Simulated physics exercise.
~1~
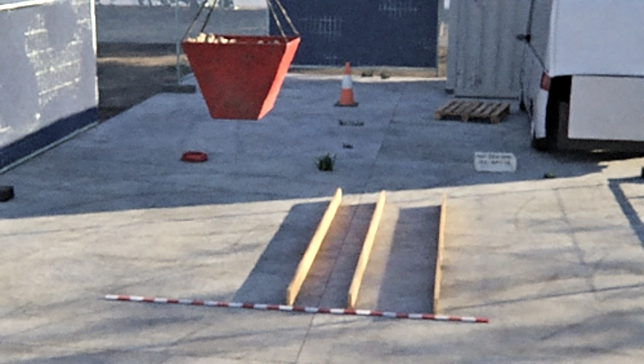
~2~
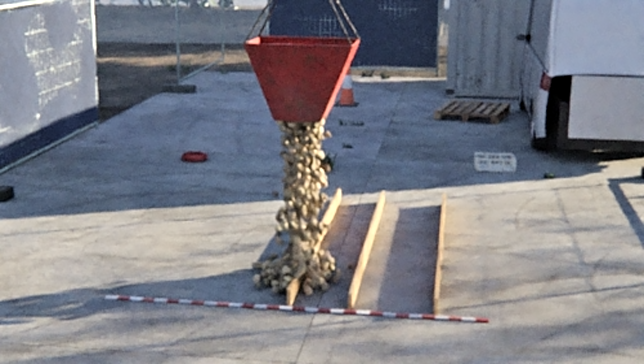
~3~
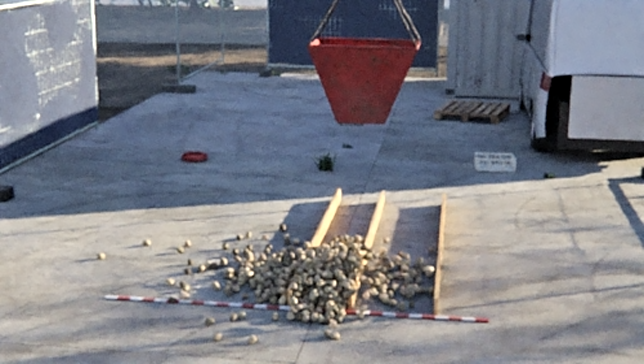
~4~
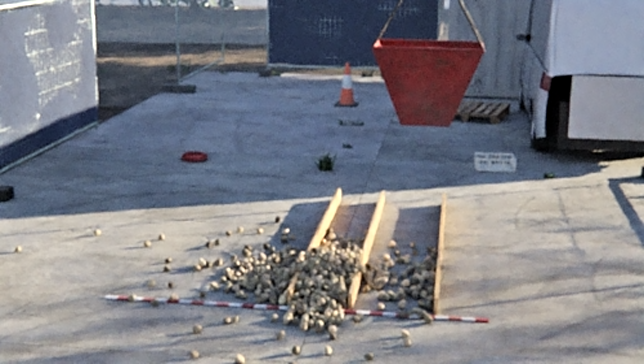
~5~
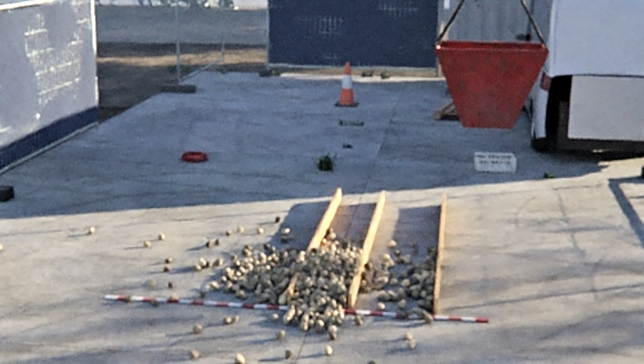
A red skip with stones heaped inside hangs from lines above a sunlit concrete yard, seen from a raised, still viewpoint. Three wooden boards stand on the ground below, forming two bays behind a red-and-white striped pole, with an orange cone, a pallet and a white vehicle beyond. The skip travels right and pours a column of round, pale stones around the leftmost board. They pile up and spread, some scattering left and forward over the pole, while the emptied skip continues right. The stones settle mostly in the left bay, with some strewn left and fewer in the right bay.
